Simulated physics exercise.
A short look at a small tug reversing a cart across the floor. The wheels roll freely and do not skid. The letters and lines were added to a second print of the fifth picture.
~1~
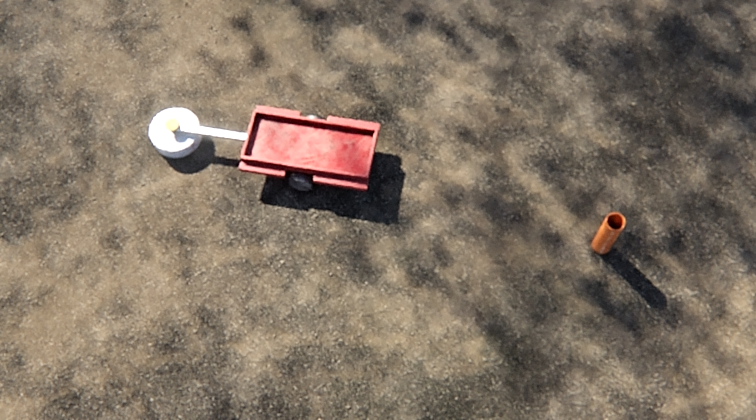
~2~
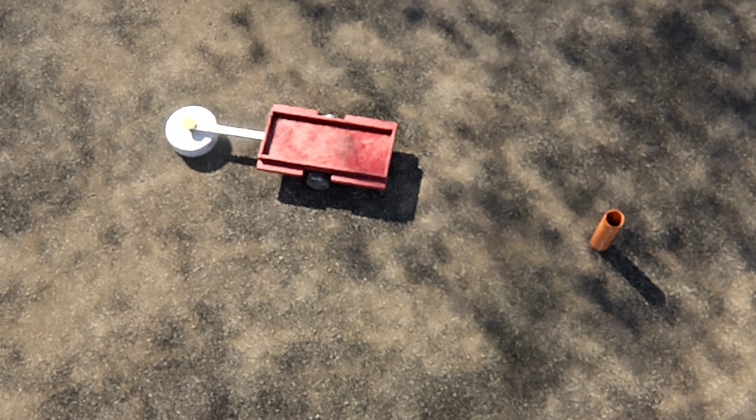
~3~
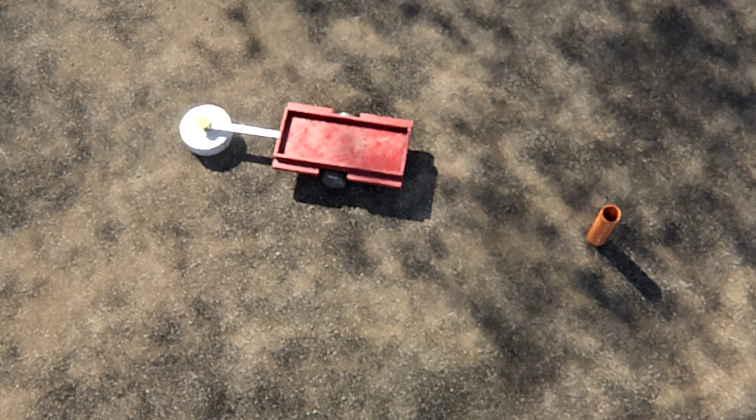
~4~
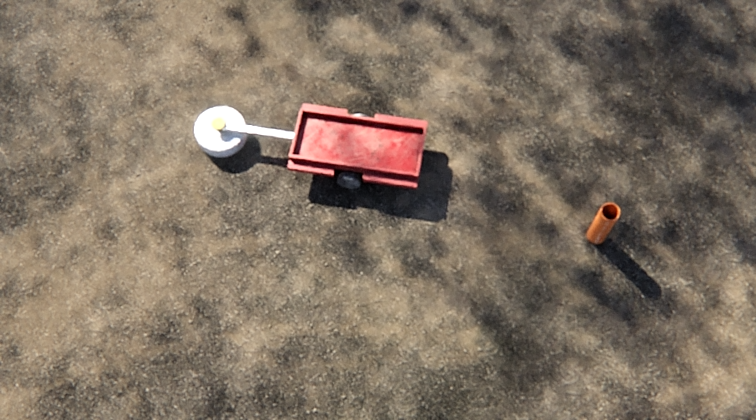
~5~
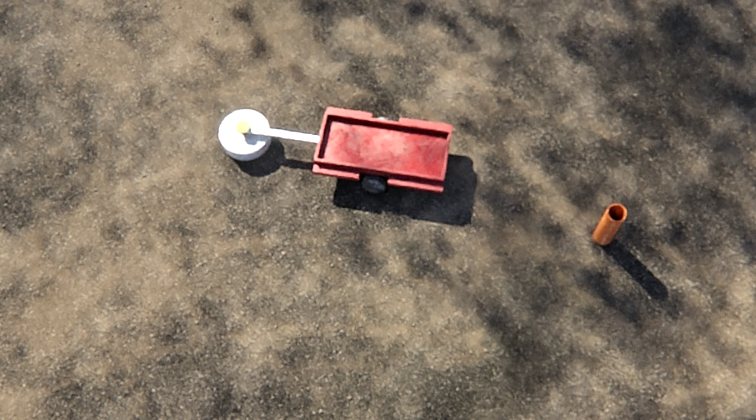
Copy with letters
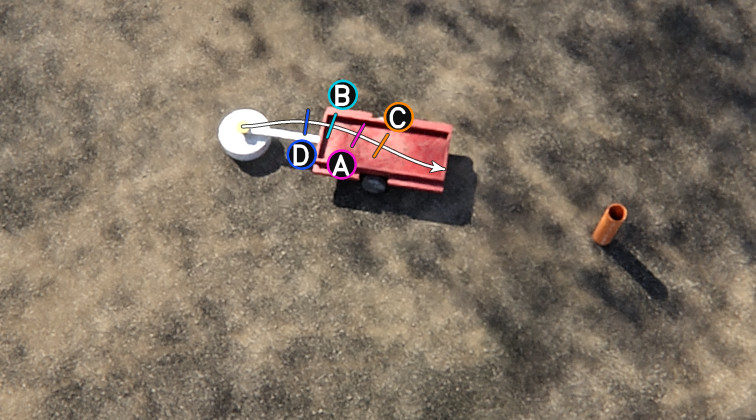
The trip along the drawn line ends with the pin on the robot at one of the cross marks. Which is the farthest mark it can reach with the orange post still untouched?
Up to mark C.
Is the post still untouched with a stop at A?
For that mark, yes.
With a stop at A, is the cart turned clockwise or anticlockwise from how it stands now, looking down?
Clockwise.
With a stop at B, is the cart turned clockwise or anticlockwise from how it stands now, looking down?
Clockwise.
On the copy, A at (358, 135); B at (331, 126); C at (381, 146); D at (307, 122); the route from (243, 126) via (346, 131) to (444, 169).
On C. First, robot (295, 128), cart (431, 158).
Then, robot (341, 135), cart (478, 172).
Finally, robot (381, 152), cart (522, 185); nothing has been touched.
By contrast, A is safe but short; B is safe but short; D is safe but short.
